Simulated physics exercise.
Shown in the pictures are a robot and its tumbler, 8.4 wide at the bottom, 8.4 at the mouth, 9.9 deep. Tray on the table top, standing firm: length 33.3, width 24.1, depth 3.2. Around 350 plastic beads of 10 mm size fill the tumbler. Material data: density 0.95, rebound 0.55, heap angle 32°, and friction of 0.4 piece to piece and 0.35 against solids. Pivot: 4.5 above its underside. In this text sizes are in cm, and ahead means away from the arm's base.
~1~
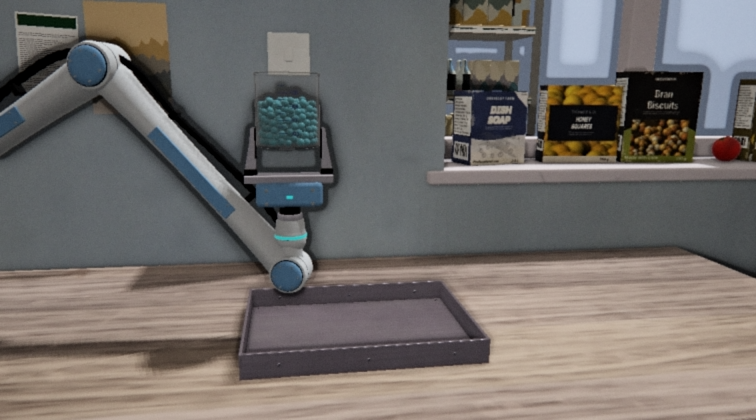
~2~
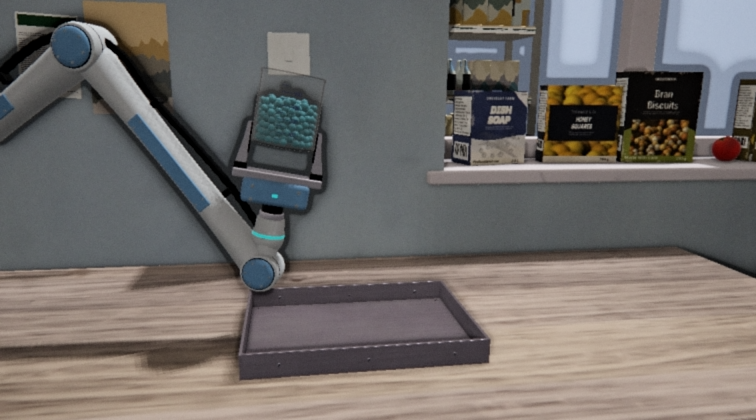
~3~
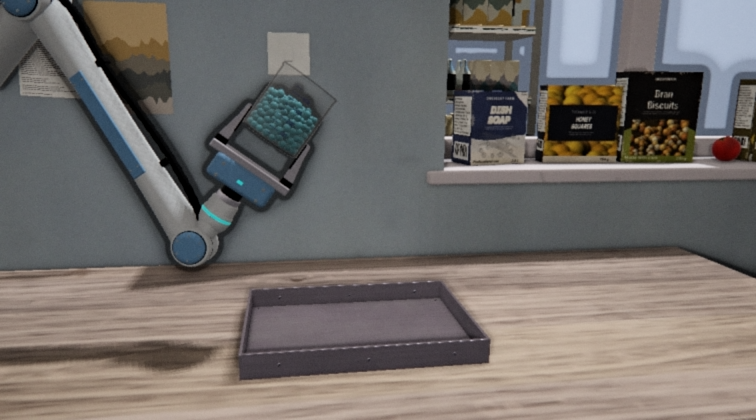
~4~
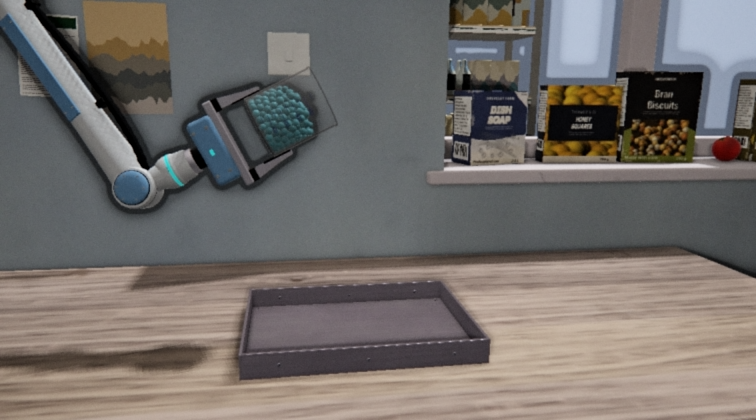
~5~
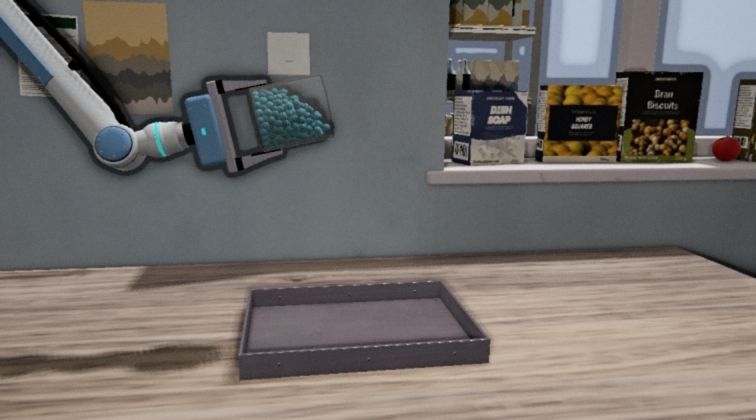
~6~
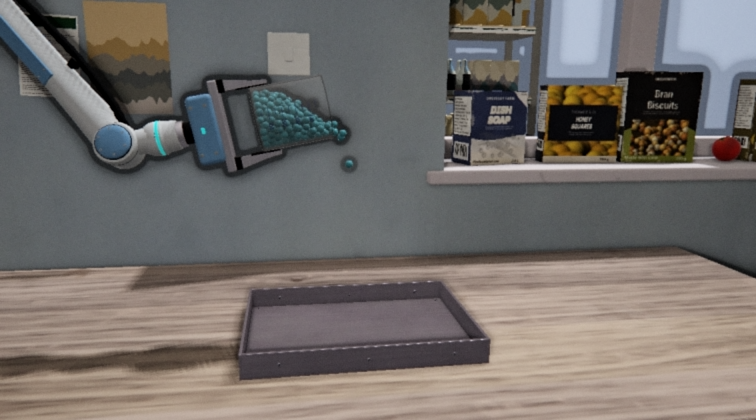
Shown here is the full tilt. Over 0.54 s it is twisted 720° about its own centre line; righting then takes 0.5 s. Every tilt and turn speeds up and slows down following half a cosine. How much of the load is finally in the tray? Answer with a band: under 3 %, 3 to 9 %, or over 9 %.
Over 9 %.
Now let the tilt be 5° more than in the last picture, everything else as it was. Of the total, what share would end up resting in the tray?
Estimate: Close to 25 %.
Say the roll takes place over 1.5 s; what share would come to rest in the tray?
I'd expect approximately 35 per cent then.
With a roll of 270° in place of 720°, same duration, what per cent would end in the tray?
Then about 15 per cent.
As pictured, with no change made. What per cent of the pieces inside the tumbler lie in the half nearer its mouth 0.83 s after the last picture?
I'd put it at some 30 per cent.
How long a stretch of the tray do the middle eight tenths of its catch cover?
That stretch is around 22 cm long.
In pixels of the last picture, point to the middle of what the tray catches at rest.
Near pixel (395, 325).
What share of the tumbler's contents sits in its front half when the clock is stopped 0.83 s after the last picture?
My guess would be around 50 per cent.
Then, 0.42 s later, tipped 79°, highest piece 38 above the table; 315 in the tumbler, 10 in the tray, 29 in flight or on a rim.
Then, 0.83 s later, tipped 29°, highest piece 37 above the table; 296 in the tumbler, 41 in the tray, 5 on the table or floor, 12 in flight or on a rim.
Then, 1.24 s later, upright, highest piece 37 above the table; 296 in the tumbler, 44 in the tray, 13 on the table or floor, 1 in flight or on a rim.
Then, 1.94 s later, upright, highest piece 37 above the table; 296 in the tumbler, 45 in the tray, 13 on the table or floor.
At rest, 296 in the tumbler, 45 in the tray, 13 on the table or floor. That is 13 % in the tray.
